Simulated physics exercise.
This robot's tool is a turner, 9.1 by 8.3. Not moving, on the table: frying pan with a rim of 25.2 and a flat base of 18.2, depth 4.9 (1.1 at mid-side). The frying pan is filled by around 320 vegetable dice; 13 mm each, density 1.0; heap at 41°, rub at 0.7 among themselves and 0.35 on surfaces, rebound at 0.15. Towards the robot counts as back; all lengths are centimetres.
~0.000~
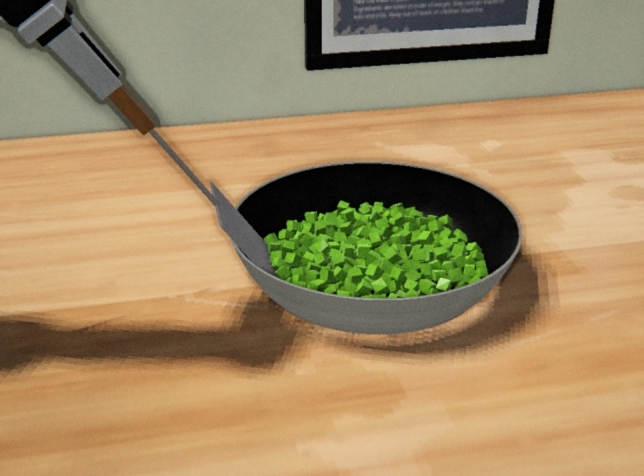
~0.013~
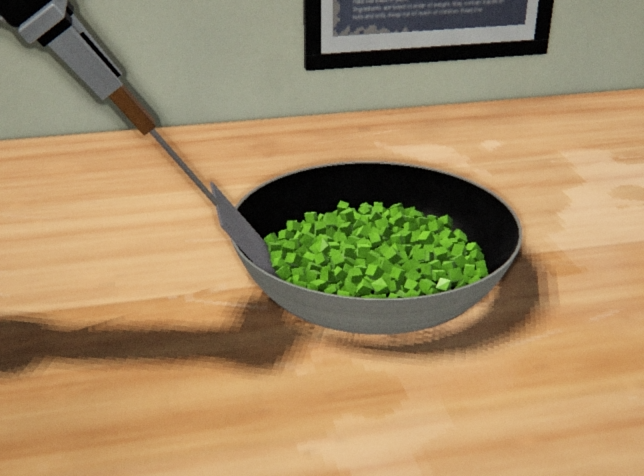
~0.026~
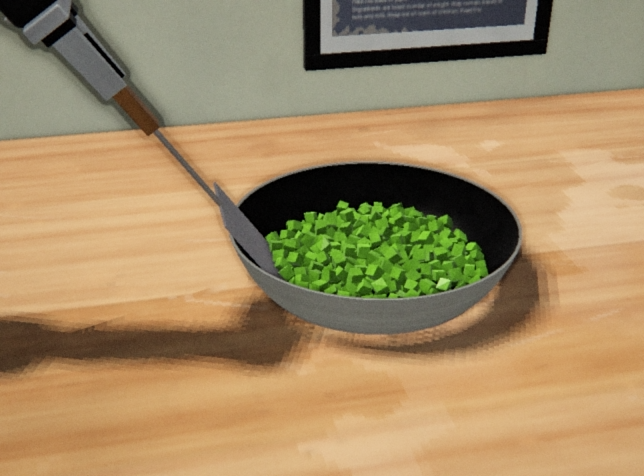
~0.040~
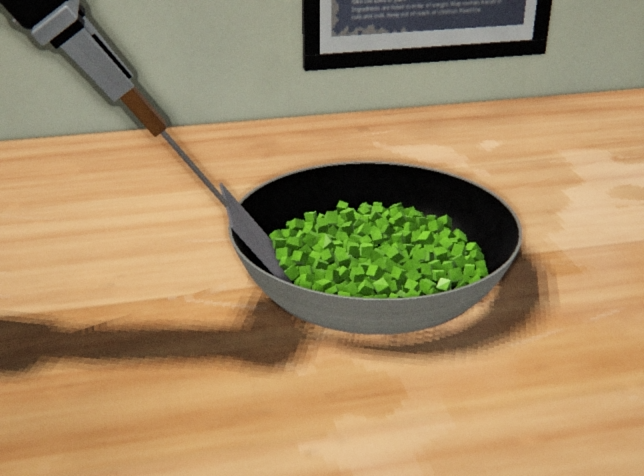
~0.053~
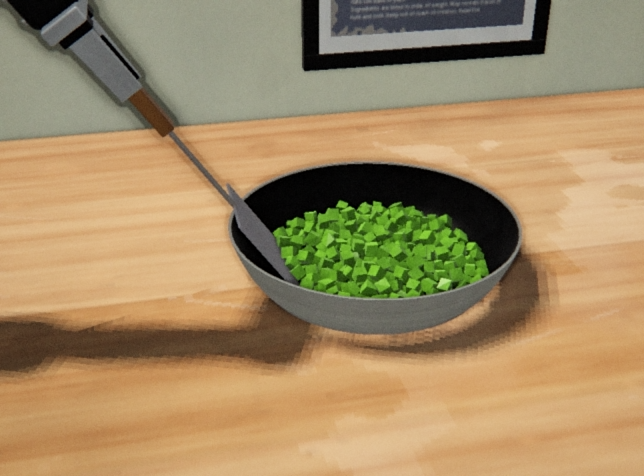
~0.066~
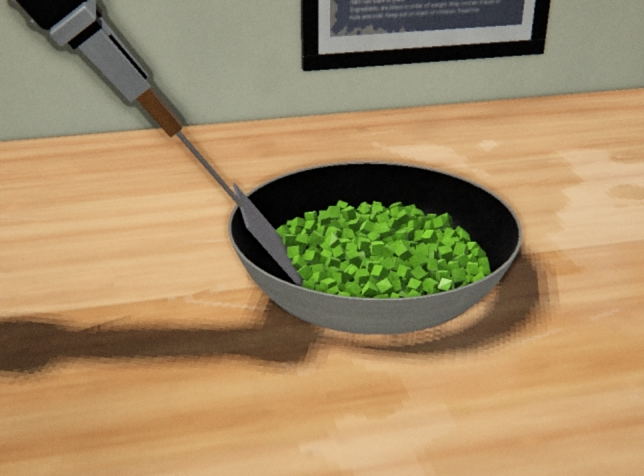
On a wooden table, a robot's turner dips into a black and grey frying pan filled with green vegetable dice and slides slowly to the right along the inside left edge, nudging the dice slightly while the pan stays still.
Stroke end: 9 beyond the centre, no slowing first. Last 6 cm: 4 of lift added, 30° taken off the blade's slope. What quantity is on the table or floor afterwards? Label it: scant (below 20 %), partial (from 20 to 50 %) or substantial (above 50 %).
Scant (below 20 %).
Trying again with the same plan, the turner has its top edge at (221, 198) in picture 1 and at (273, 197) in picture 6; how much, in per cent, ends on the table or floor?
Near 30 in a hundred.
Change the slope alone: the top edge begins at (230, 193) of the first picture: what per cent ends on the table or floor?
Roughly 15%.
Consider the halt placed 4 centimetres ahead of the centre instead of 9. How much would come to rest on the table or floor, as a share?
That would be something like 0 in a hundred.
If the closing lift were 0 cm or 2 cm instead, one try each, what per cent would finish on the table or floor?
Estimates, in order: 10 % then 10 %.
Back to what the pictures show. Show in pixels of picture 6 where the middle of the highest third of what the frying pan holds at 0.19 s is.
Near (448, 228).
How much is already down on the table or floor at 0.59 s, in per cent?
Some 10 per cent of the load.
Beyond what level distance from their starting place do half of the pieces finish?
Roughly 6 cm.
By 0.19 s, sloping 56°, highest piece 5 above the table; 319 in the frying pan.
By 0.32 s, sloping 45°, highest piece 7 above the table; 310 in the frying pan, 1 on the table or floor, 8 on the blade or in flight.
By 0.59 s, sloping 26°, highest piece 7 above the table; 276 in the frying pan, 39 on the table or floor, 4 on the blade or in flight.
By 1.64 s, sloping 26°, highest piece 7 above the table; 275 in the frying pan, 44 on the table or floor.
Final count, 275 in the frying pan, 44 on the table or floor. That is 14 % on the table or floor.
